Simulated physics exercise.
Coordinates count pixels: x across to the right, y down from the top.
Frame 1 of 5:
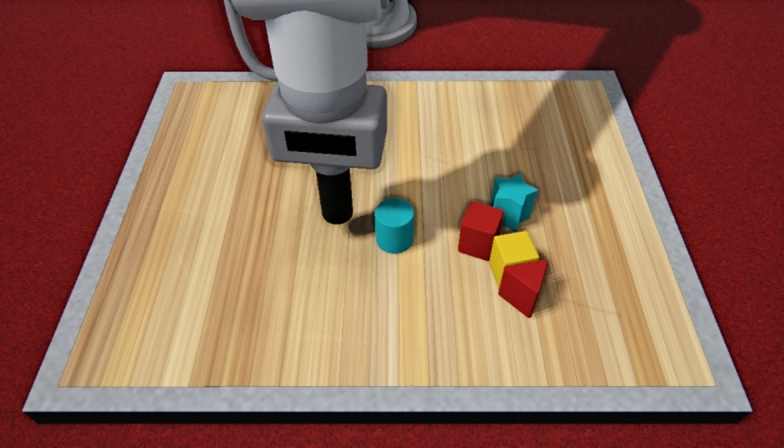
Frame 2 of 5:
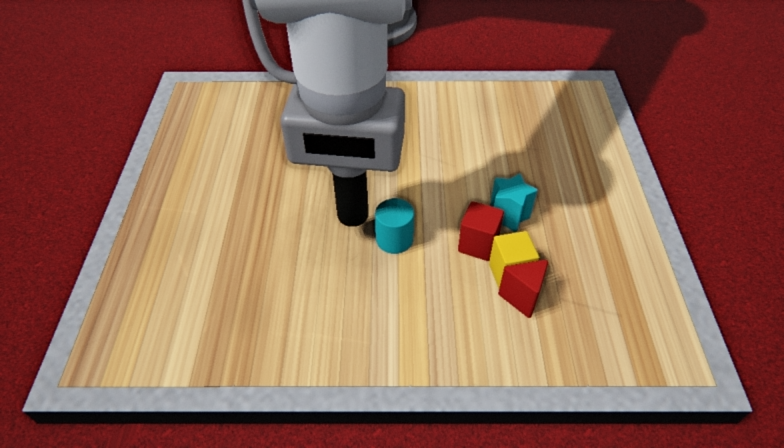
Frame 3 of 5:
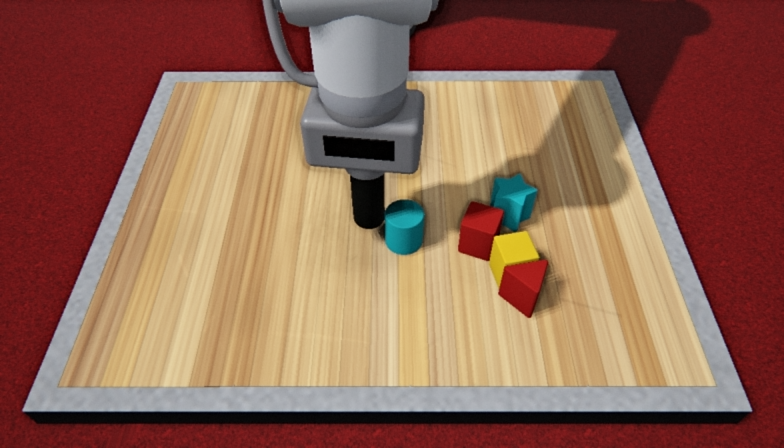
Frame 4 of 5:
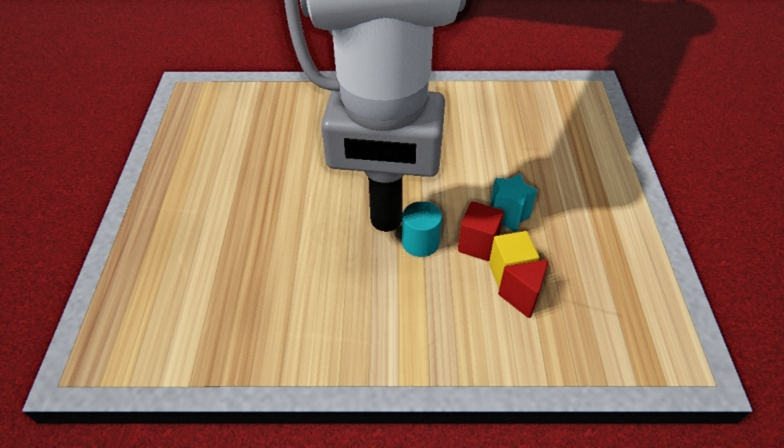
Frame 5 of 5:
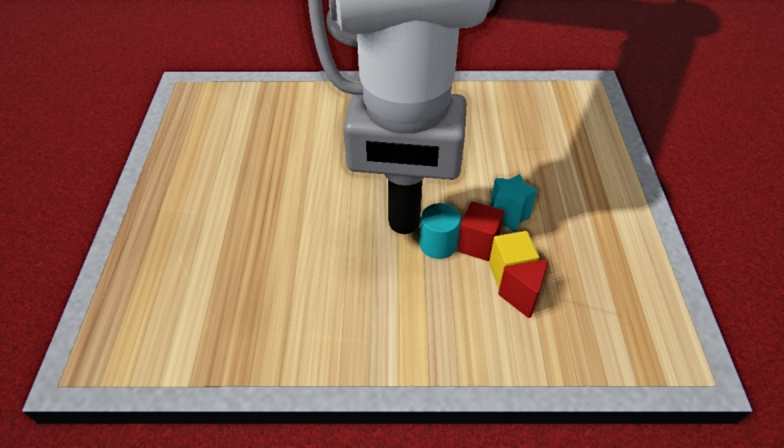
The clip shows a robot arm with a black bar moving right across a wooden board, reaching a turquoise round block and pushing it right, close to a still cluster of red, yellow and turquoise blocks.
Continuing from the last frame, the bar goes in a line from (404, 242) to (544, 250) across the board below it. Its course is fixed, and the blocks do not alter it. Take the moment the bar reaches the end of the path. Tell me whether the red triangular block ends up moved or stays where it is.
My prediction: It moves.
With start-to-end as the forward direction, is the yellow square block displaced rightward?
I expect so.
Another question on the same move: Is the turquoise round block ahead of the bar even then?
Yes
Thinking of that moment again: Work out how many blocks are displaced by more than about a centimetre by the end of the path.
The answer is three or more blocks.
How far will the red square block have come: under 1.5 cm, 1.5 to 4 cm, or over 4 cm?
Once the path is done, the red square block lies more than 4 cm from its present place.
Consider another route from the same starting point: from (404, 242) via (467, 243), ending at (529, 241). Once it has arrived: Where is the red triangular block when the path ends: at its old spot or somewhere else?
It is moved off its spot.
What follows on the original path. One third of the way, bar at (455, 227); turquoise round block at (492, 224); red square block at (528, 218), turned 35° anticlockwise; yellow square block at (524, 250); red triangular block at (532, 275).
Two thirds of the way, bar at (503, 229); turquoise round block at (541, 229); red square block at (573, 216), turned 55° anticlockwise; yellow square block at (558, 264), turned 40° clockwise; red triangular block at (542, 285), turned 35° clockwise.
At the end, bar at (550, 232); turquoise round block at (587, 240); red square block at (596, 213), turned 80° anticlockwise; yellow square block at (564, 267), turned 50° clockwise; red triangular block at (542, 286), turned 40° clockwise.
